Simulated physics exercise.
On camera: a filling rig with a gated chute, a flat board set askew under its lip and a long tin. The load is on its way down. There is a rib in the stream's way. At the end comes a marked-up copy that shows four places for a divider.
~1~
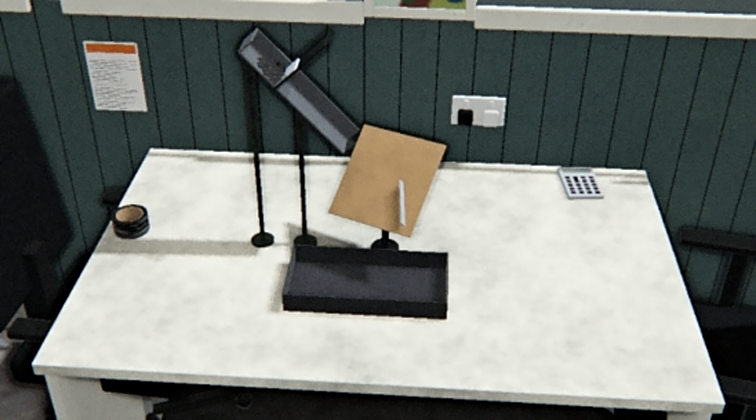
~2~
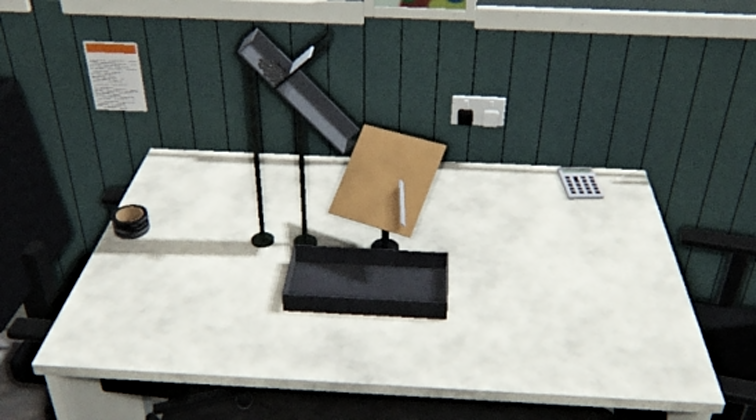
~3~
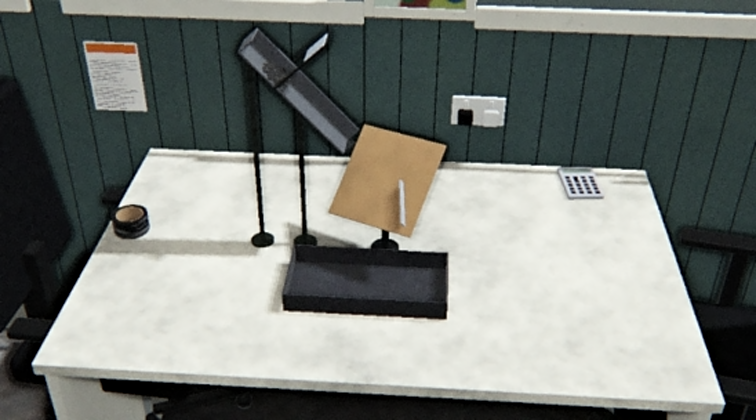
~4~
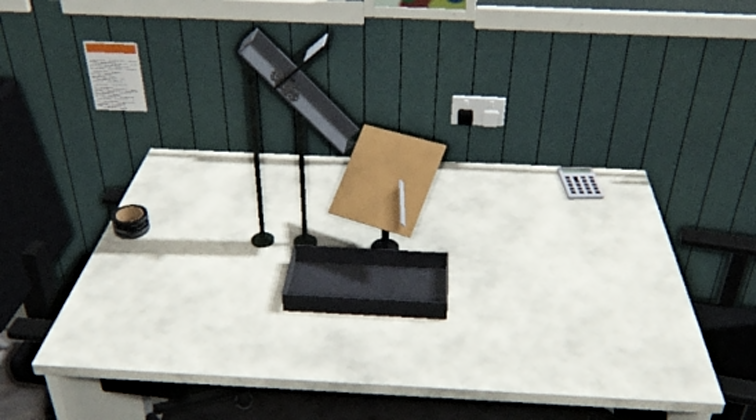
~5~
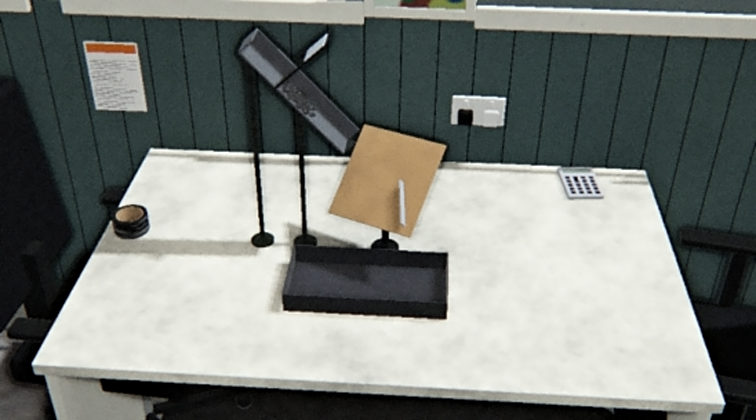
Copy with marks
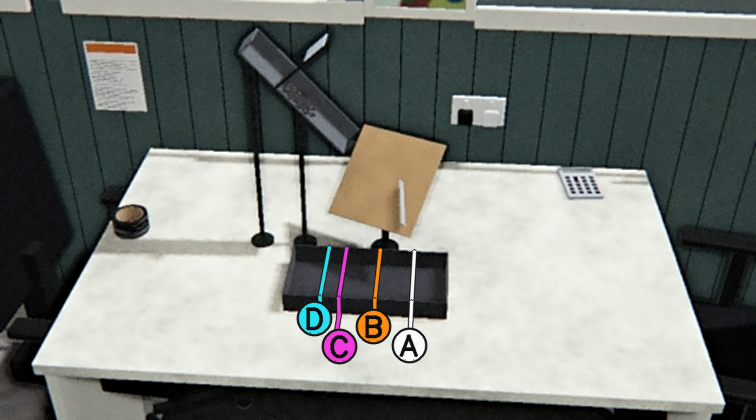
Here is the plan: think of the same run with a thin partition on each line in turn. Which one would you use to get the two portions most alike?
B beats the others.
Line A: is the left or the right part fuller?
Left.
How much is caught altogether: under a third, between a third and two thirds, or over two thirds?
About that: Over two thirds.
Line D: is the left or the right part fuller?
The right side.
On the marked copy, line A crosses the front rim at (411, 301); line B crosses the front rim at (374, 299); line C crosses the front rim at (338, 297); line D crosses the front rim at (320, 296).
With A, of what is caught, nearly all on the left of the divider, a stray few on the right.
With B, of what is caught, about a third on the left of the divider, about two thirds on the right.
With C, of what is caught, a small part on the left of the divider, nearly all on the right.
With D, of what is caught, a stray few on the left of the divider, nearly all on the right.
